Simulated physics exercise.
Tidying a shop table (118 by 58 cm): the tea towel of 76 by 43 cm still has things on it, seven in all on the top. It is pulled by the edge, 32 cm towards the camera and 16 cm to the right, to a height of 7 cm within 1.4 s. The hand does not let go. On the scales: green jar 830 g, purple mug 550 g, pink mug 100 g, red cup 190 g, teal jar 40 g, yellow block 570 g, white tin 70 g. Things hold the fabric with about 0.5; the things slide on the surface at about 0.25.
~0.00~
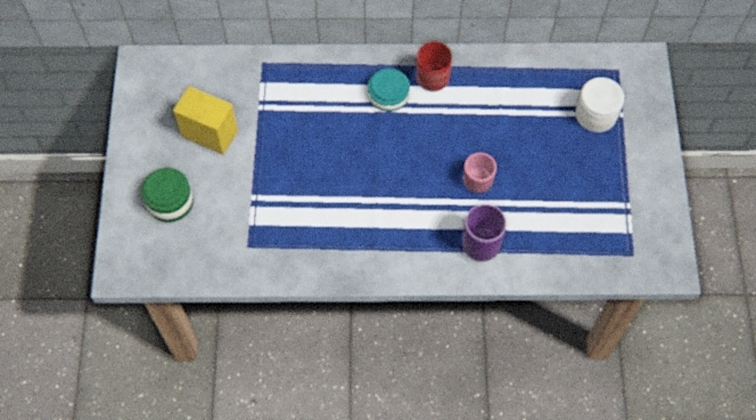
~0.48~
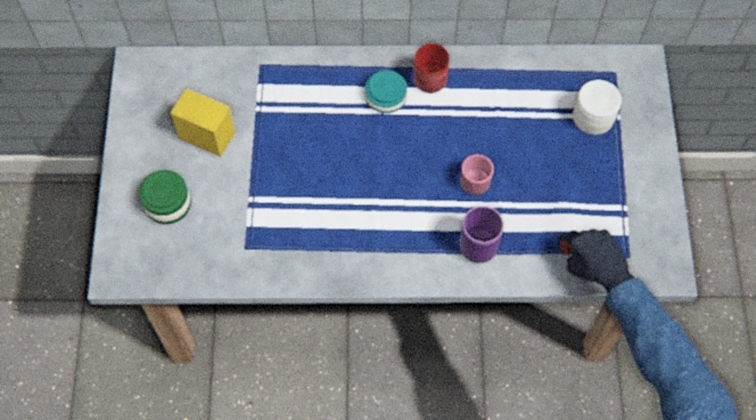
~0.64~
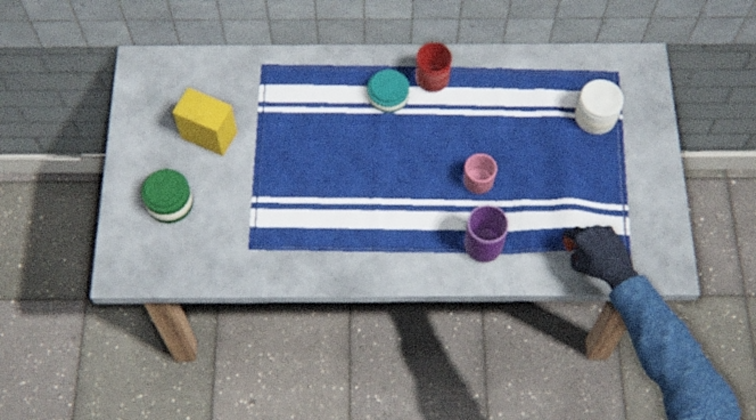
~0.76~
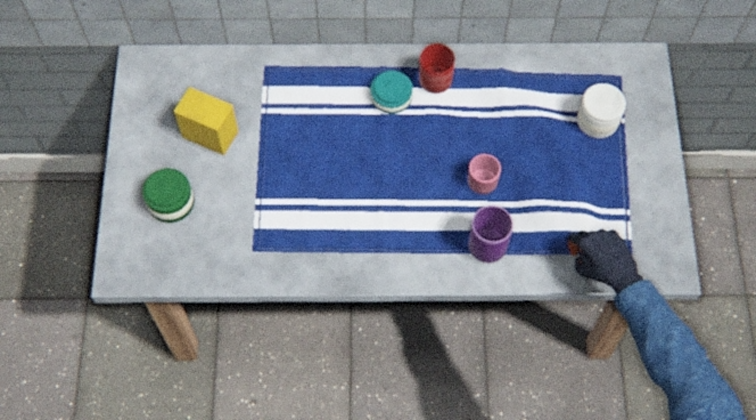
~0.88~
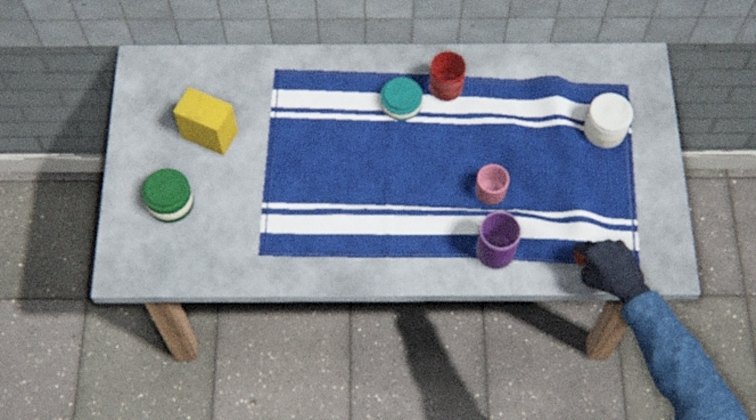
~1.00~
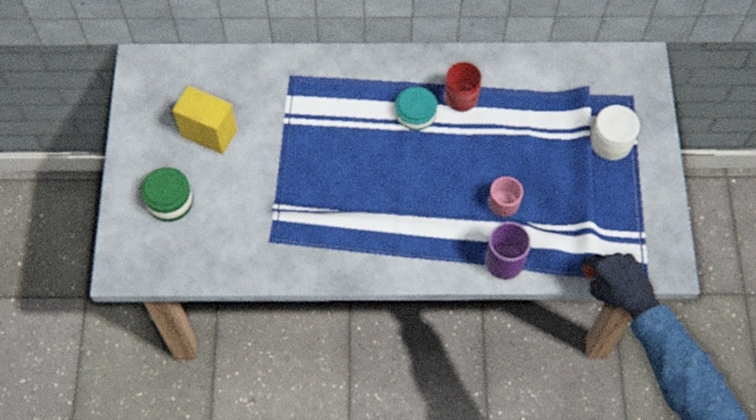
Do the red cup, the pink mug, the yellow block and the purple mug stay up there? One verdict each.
In order: The red cup remains up there; the pink mug goes over the edge; the yellow block keeps to the top; the purple mug drops off.
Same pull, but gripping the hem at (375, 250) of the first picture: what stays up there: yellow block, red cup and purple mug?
Then: Yellow block stays up, red cup stays on, purple mug falls off.
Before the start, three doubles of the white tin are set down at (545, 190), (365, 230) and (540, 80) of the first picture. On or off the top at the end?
In that order: Drops off, drops off, falls off.
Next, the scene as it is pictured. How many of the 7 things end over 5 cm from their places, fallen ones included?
I count 5.
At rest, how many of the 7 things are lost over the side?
3 of them.
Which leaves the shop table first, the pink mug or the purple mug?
The purple one.
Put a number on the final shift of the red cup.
About: Red cup 50 cm.
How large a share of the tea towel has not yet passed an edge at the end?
About 25 per cent.
By 1.3 s, 95 % of the tea towel is still over the top; red cup 18 cm off its start, pink mug 17 cm off its start, purple mug 15 cm off its start.
By 1.5 s, 70 % of the tea towel is still over the top; purple mug over the edge, red cup 29 cm off its start, pink mug 28 cm off its start.
By 1.8 s, 55 % of the tea towel is still over the top; purple mug over the edge, red cup 36 cm off its start at (553, 176), pink mug 35 cm off its start at (581, 317).
By 2.0 s, 30 % of the tea towel is still over the top; purple mug over the edge, red cup 45 cm off its start, pink mug over the edge.
By 3.6 s, 25 % of the tea towel is still over the top; pink mug over the edge, red cup 48 cm off its start at (577, 235), purple mug over the edge, yellow block 0 cm off its start at (201, 107).
